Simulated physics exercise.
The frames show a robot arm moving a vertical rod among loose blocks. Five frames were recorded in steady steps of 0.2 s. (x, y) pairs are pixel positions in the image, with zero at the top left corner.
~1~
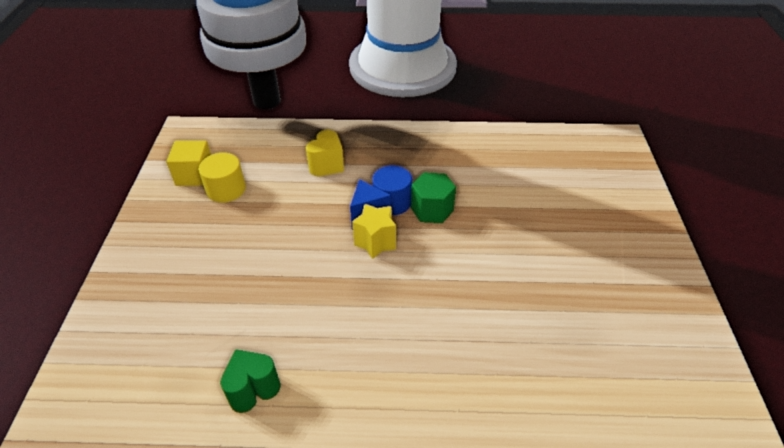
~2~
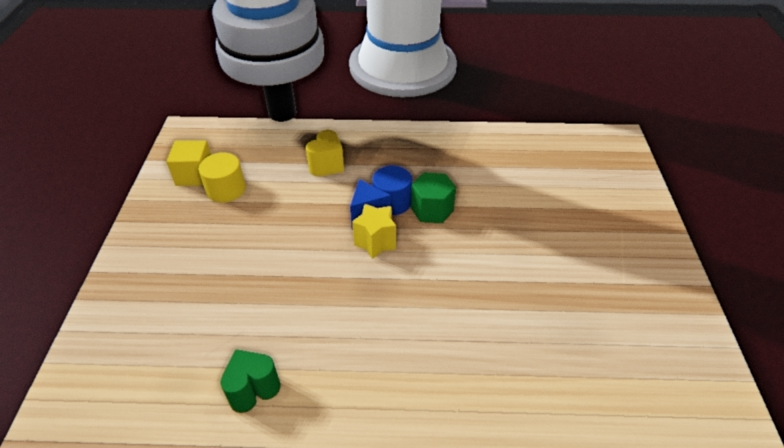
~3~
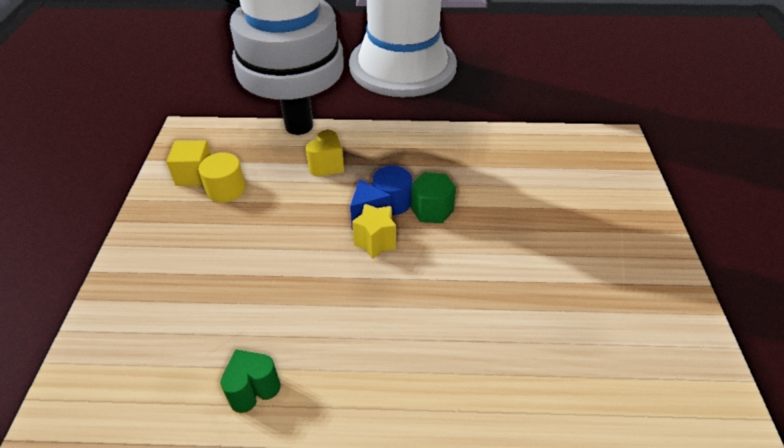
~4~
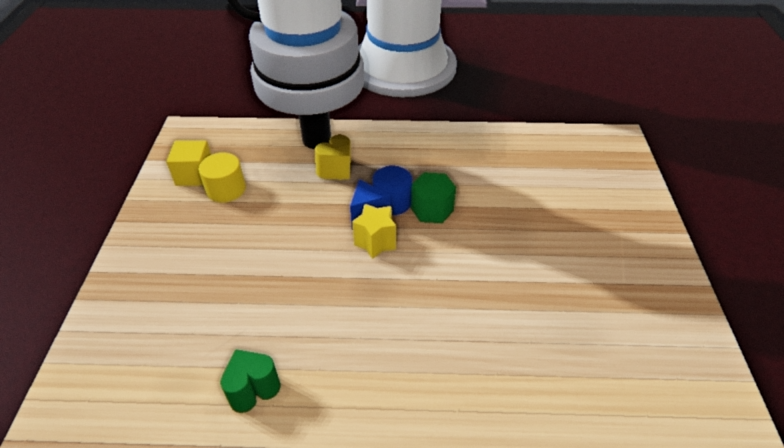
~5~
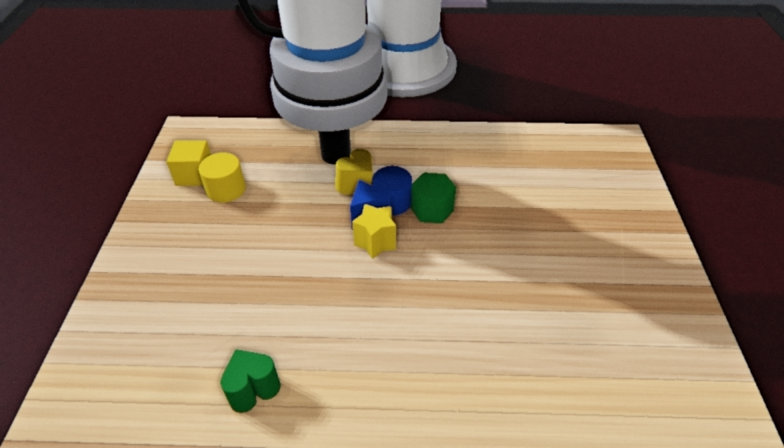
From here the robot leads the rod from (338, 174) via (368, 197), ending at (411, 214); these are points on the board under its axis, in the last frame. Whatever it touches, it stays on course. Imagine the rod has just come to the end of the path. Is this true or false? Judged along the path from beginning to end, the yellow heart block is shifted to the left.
False
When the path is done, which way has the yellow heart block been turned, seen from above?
I'd predict that, seen from above, the yellow heart block rotates clockwise.
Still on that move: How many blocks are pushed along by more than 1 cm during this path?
That's three or more.
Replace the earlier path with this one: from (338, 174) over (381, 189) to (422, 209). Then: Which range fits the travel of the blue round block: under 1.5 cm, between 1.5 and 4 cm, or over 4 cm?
Long: Over 4 cm.
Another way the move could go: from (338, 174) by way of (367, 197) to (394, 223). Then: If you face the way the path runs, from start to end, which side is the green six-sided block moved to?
Left side.
What follows on the original path. One third of the way, rod (357, 172); yellow heart block (376, 179); blue triangular piece (374, 206), turned 30° clockwise; yellow star (375, 229); blue round block (410, 194); green six-sided block (451, 191), turned 40° anticlockwise.
Two thirds of the way, rod (381, 186); yellow heart block (394, 198), turned 25° clockwise; blue triangular piece (380, 225), turned 50° clockwise; yellow star (371, 249), turned 20° clockwise; blue round block (428, 209); green six-sided block (461, 193), turned 65° anticlockwise.
At the end, rod (412, 195); yellow heart block (407, 210), turned 60° clockwise; blue triangular piece (381, 233), turned 55° clockwise; yellow star (368, 257), turned 30° clockwise; blue round block (445, 224); green six-sided block (463, 193), turned 70° anticlockwise.
